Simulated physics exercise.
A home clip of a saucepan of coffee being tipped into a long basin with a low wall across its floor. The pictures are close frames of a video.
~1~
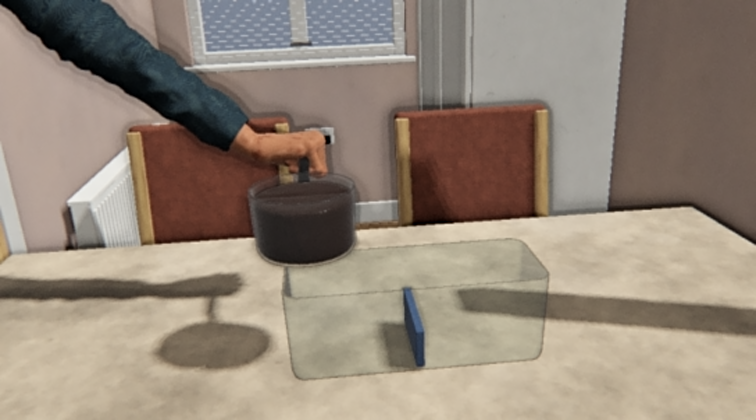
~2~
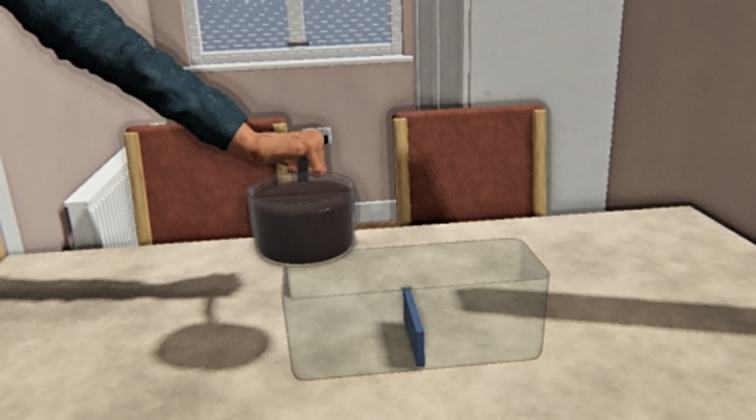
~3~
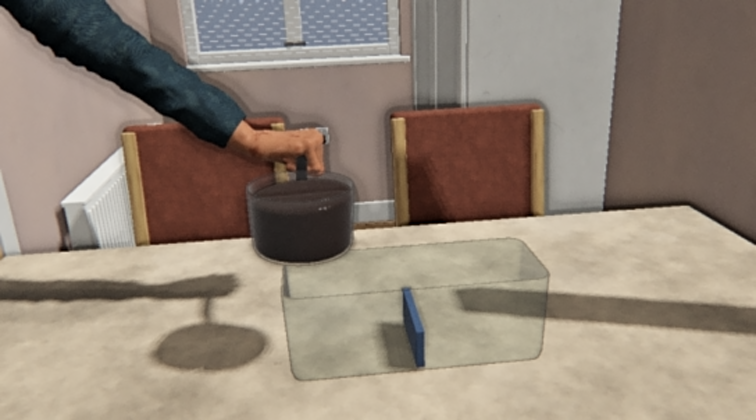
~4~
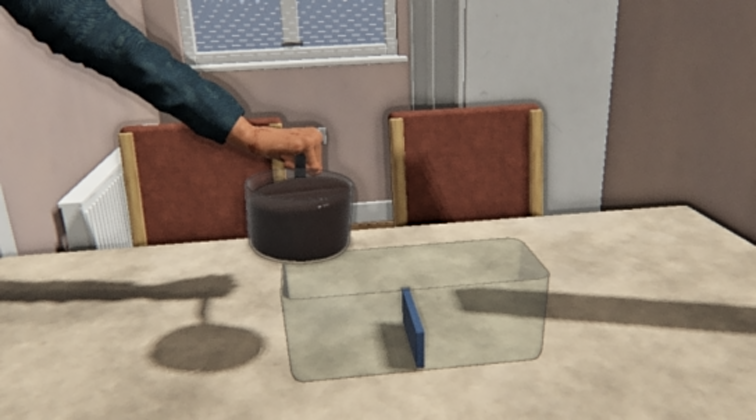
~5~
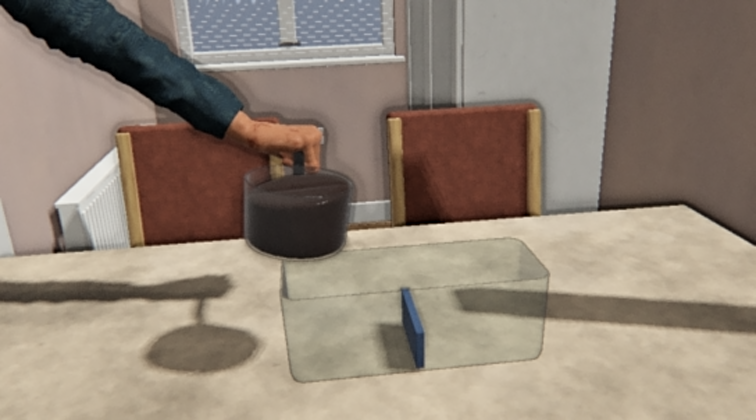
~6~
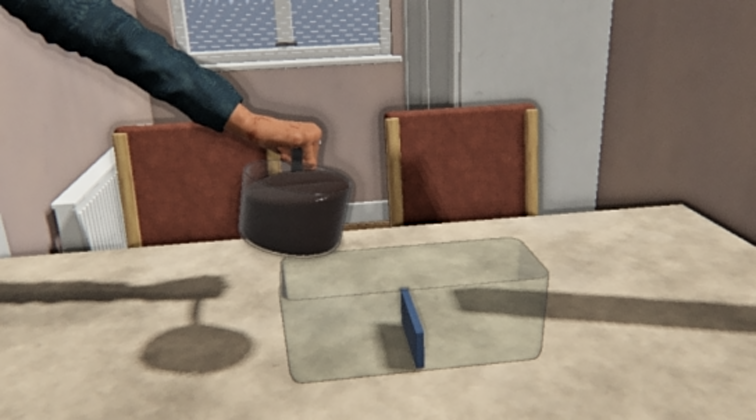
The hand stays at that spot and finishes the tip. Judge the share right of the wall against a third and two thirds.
The share right of the wall is more than two thirds.
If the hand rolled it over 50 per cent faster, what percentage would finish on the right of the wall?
Roughly 70 in a hundred.
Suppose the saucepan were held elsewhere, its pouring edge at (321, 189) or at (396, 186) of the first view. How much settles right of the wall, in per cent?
The first gives 60 %, the second 90 %.
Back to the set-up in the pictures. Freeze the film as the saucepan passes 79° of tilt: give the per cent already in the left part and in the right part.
Near 5 on the left, 0 on the right.
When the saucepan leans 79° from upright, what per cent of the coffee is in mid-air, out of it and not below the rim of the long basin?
Close to 30 per cent.
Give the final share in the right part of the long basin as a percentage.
Close to 90 per cent.
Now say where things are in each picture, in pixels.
Tilt 0°; pouring edge (354, 185); surface from (253, 199) to (353, 192); the long basin's rim runs from (284, 277) to (535, 258); the wall's top is at (413, 309), in the first frame.
Tilt 1°; pouring edge (354, 185); surface from (252, 199) to (352, 192), in the second frame.
Tilt 2°; pouring edge (353, 185); surface from (251, 198) to (352, 190), in the third frame.
Tilt 5°; pouring edge (353, 185); surface from (249, 197) to (351, 187), in the fourth frame.
Tilt 8°; pouring edge (352, 185); surface from (247, 195) to (350, 184), in the fifth frame.
Tilt 12°; pouring edge (351, 185); surface from (244, 190) to (350, 181), in the sixth frame.
A moment on, the saucepan is tipped on its side and 63 per cent is still to pour, 3 is left of the wall and 2 right of it.
Next, the saucepan is tipped right over and 7 per cent is still to pour, 4 is left of the wall and 68 right of it.
Then the saucepan is tipped right over and 0 per cent is still to pour, 9 is left of the wall and 89 right of it.
Later the saucepan is tipped right over and 0 per cent is still to pour, 10 is left of the wall and 89 right of it.
At rest 10 per cent lies left of the wall, 89 right of it and 1 outside.
